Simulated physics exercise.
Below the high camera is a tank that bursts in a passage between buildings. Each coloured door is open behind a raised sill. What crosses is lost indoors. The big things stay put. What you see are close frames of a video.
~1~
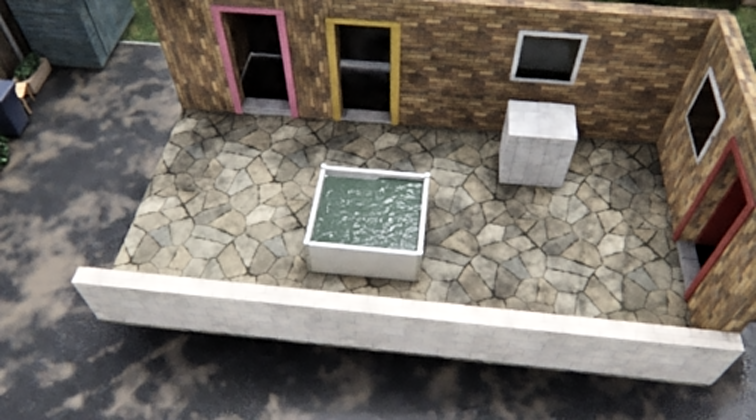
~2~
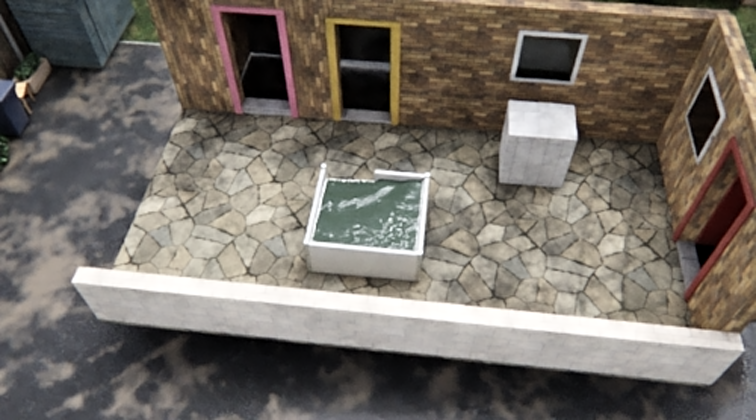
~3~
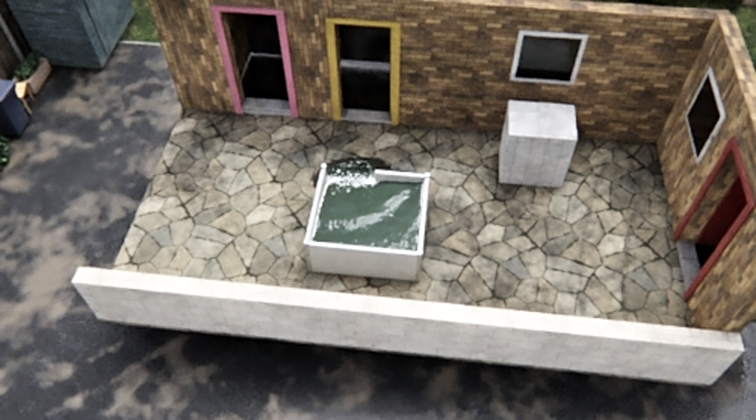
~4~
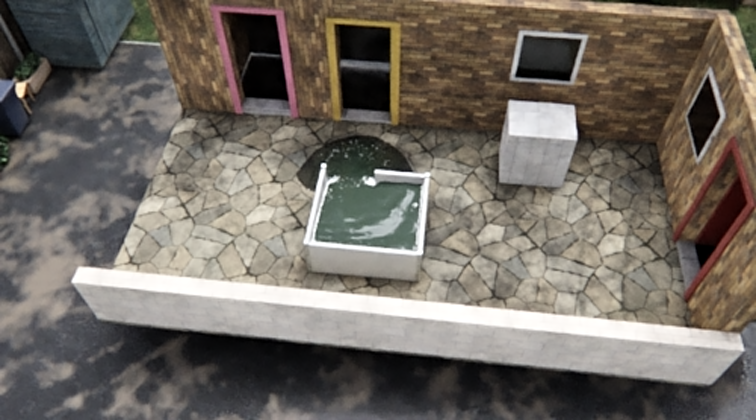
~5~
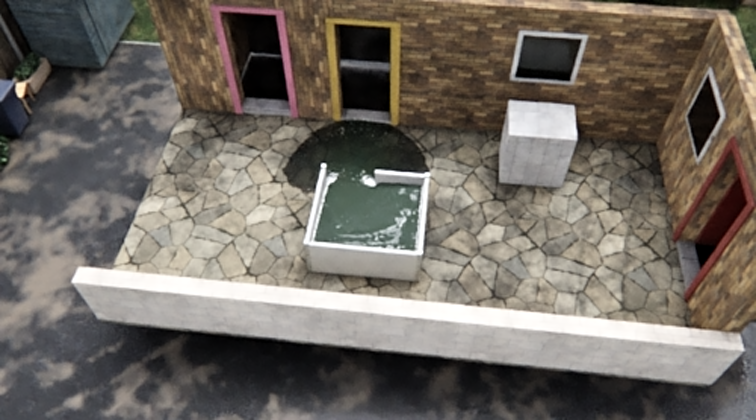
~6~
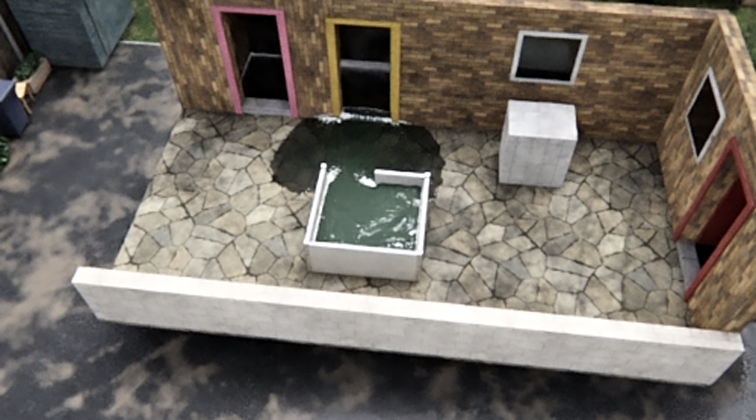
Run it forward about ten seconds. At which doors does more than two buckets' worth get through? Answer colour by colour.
The red door lets through two buckets or less; the yellow door lets through more than two buckets; the pink door lets through two buckets or less.
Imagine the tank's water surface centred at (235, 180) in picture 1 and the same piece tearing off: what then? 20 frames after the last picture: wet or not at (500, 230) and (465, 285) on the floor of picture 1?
Bone-dry, bone-dry.
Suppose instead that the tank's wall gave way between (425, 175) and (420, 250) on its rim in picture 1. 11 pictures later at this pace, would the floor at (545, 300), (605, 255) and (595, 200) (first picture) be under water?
The first spot is swamped, the second swamped, the third swamped.
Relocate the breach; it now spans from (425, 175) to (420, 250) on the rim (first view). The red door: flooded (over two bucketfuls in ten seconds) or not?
In that case red door ends up above.
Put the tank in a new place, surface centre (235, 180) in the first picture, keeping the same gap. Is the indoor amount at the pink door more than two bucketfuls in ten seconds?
Check, pink door: Limit exceeded.
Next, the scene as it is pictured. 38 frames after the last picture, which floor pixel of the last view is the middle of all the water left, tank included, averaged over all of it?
I'd place it roughly at (388, 189).
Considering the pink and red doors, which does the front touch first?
That's the pink-painted one.
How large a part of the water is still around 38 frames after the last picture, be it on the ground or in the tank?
Near 50 in a hundred.
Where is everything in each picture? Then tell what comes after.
The first frame shows still water in the water tank at (369, 211).
In the second frame, water pours out on the water tank's far side and has run to a hidden place.
In the third frame, the front is at (367, 161), out from the gap on the water tank's far side.
In the fourth frame, the front is at (374, 141), out from the gap on the water tank's far side.
In the fifth frame, the front is at (347, 122), out from the gap on the water tank's far side.
In the sixth frame, the front is at (345, 110), out from the gap on the water tank's far side.
A moment on, water covers 15 % of the floor; the red door not reached, the yellow door far over two buckets in, the pink door wet at the sill, nothing in.
Next, water covers 20 % of the floor; the red door not reached, the yellow door far over two buckets in, the pink door wet at the sill, nothing in.
Then, water covers 30 % of the floor; the red door not reached, the yellow door far over two buckets in, the pink door wet at the sill, nothing in.
Later, water covers 35 % of the floor; the red door not reached, the yellow door far over two buckets in, the pink door wet at the sill, nothing in.
In the end, water covers 45 % of the floor; the red door not reached, the yellow door far over two buckets in, the pink door wet at the sill, nothing in.
